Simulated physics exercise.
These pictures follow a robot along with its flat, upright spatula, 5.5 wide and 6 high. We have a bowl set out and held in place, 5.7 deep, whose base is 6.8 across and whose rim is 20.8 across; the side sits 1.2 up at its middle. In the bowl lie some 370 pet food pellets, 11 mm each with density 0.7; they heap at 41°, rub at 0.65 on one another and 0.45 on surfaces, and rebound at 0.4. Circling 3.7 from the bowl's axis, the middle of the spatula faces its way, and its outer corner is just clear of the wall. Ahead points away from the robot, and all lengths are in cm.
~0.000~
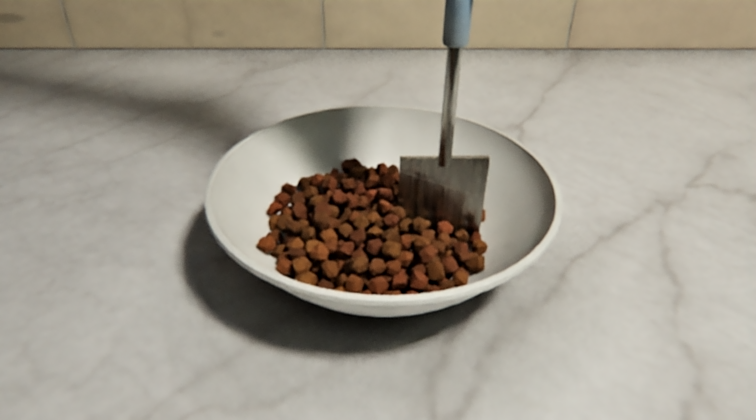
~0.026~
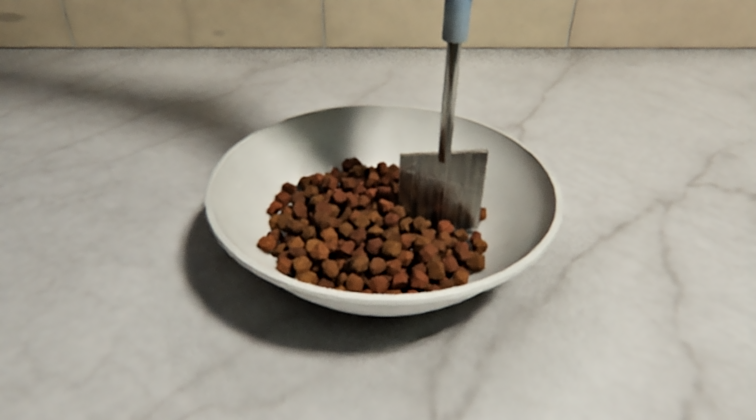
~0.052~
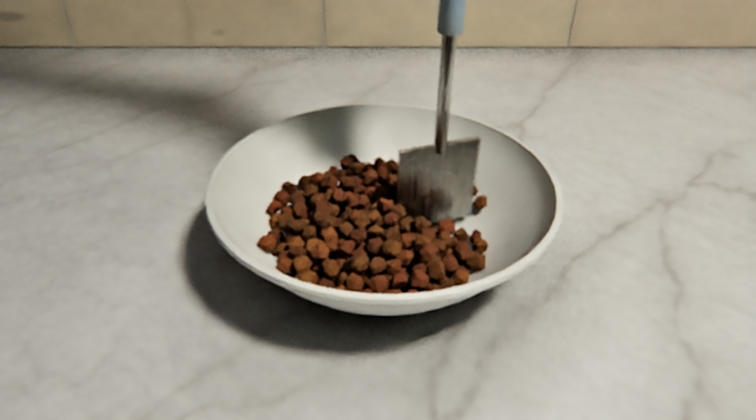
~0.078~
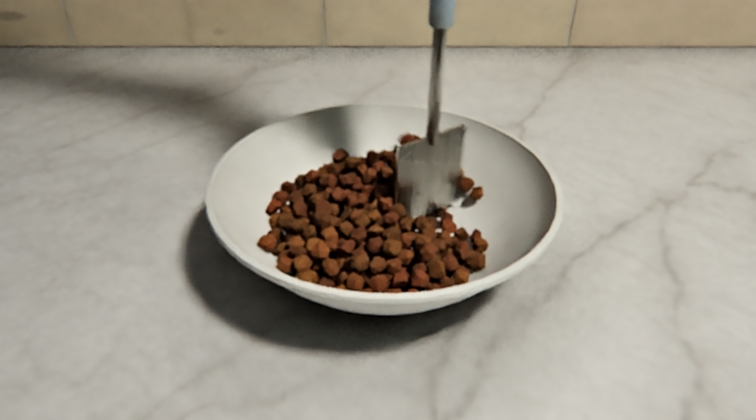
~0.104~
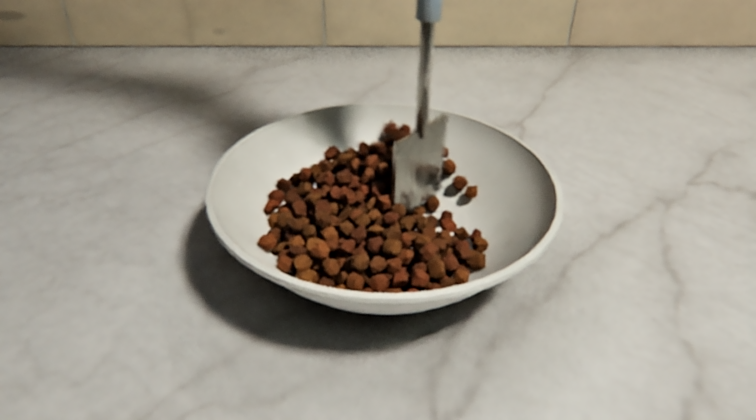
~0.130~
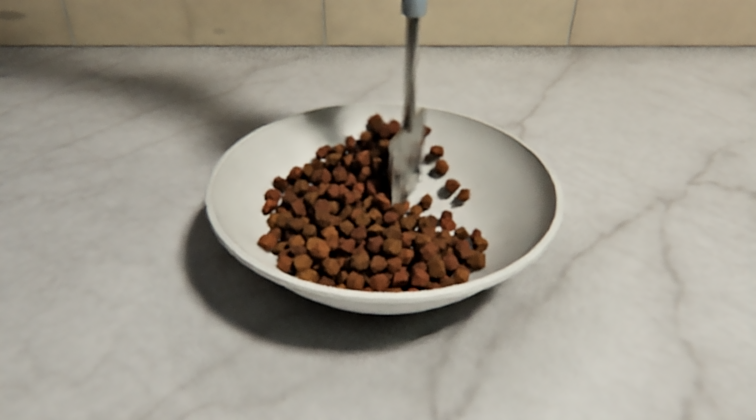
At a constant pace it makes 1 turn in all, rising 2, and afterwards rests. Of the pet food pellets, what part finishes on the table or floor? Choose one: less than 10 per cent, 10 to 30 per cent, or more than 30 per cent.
The share is less than 10 per cent.
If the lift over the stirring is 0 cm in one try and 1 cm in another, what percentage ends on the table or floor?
Roughly 5 and 5 per cent.
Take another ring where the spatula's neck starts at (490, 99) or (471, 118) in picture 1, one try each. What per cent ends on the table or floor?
Around 0 per cent on the first try, around 5 per cent on the second.
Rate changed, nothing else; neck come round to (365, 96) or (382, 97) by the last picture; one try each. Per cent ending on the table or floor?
Roughly 20 and 15 percent, in that order.
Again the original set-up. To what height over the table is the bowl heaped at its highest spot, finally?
6.0 cm, roughly.
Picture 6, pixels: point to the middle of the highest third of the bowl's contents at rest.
Close to (408, 222).
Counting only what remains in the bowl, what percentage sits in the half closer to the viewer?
Roughly 55 per cent.
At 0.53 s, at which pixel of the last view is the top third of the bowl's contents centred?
Roughly pixel (429, 245).
After 0.33 s, 177° round, highest piece 8 above the table; 363 in the bowl, 1 on the table or floor, 2 in flight or on the tool.
After 0.53 s, 291° round, highest piece 8 above the table; 354 in the bowl, 10 on the table or floor, 2 in flight or on the tool.
After 0.82 s, 0° round, highest piece 6 above the table; 350 in the bowl, 16 on the table or floor.
After 1.52 s, 0° round, highest piece 6 above the table; 350 in the bowl, 16 on the table or floor.
In the end, 350 in the bowl, 16 on the table or floor. That is 4 % on the table or floor.
